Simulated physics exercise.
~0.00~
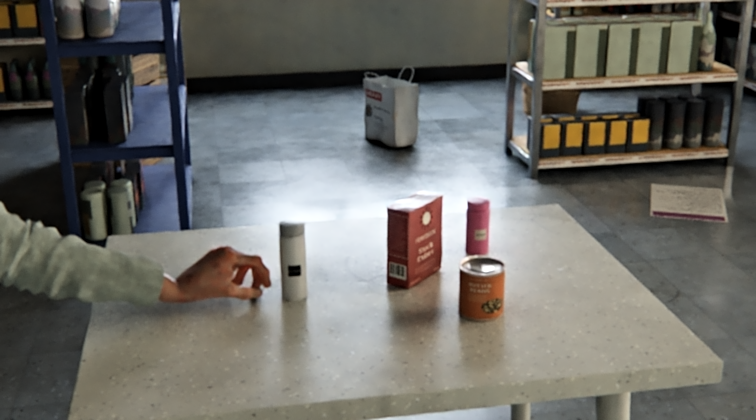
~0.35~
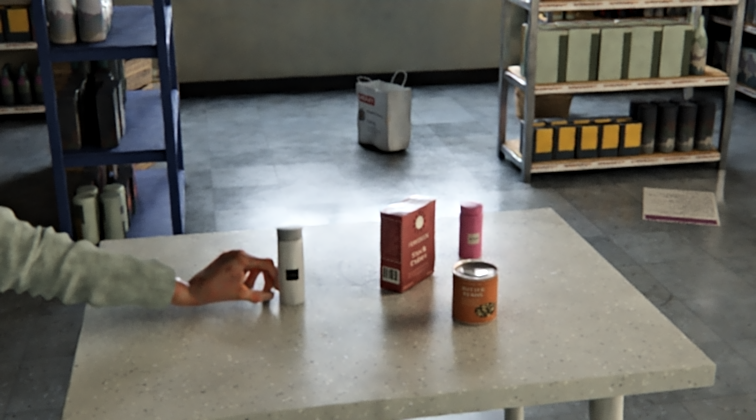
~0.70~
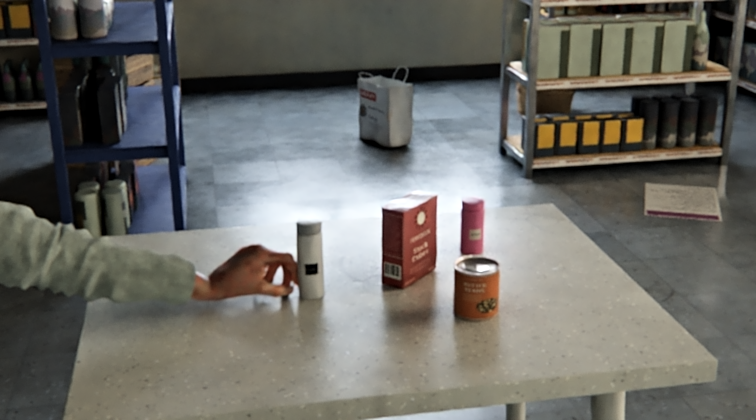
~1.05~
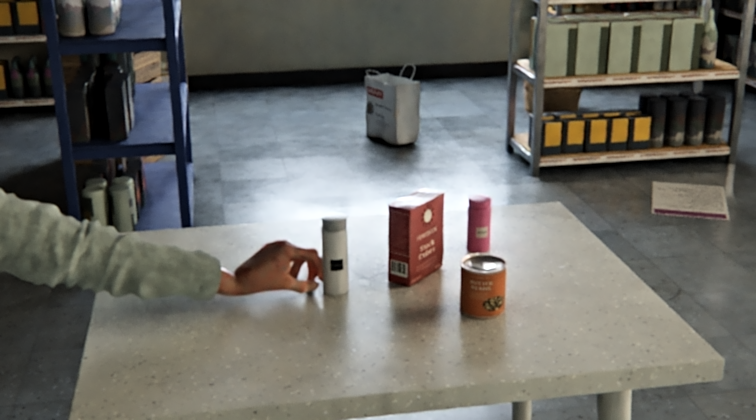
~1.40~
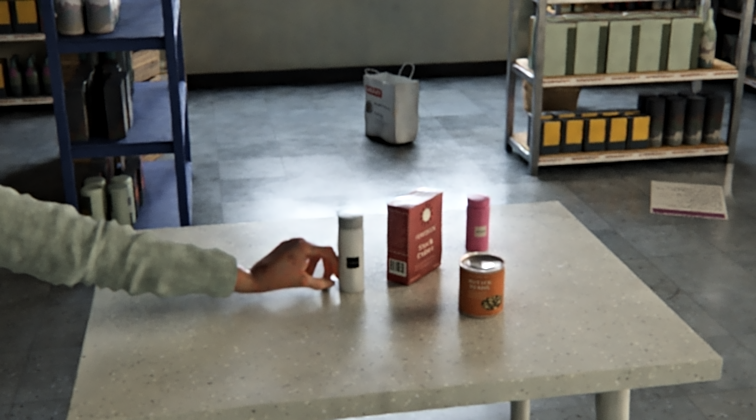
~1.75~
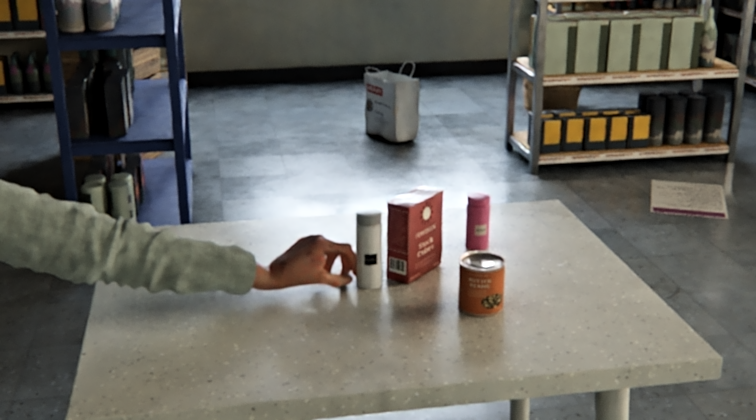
We see a hand in a pale green sleeve push an upright white shaker slowly rightward across a speckled table, until it stands close beside a red packet, still upright, while the packet, an orange tin and a pink shaker stay in place.
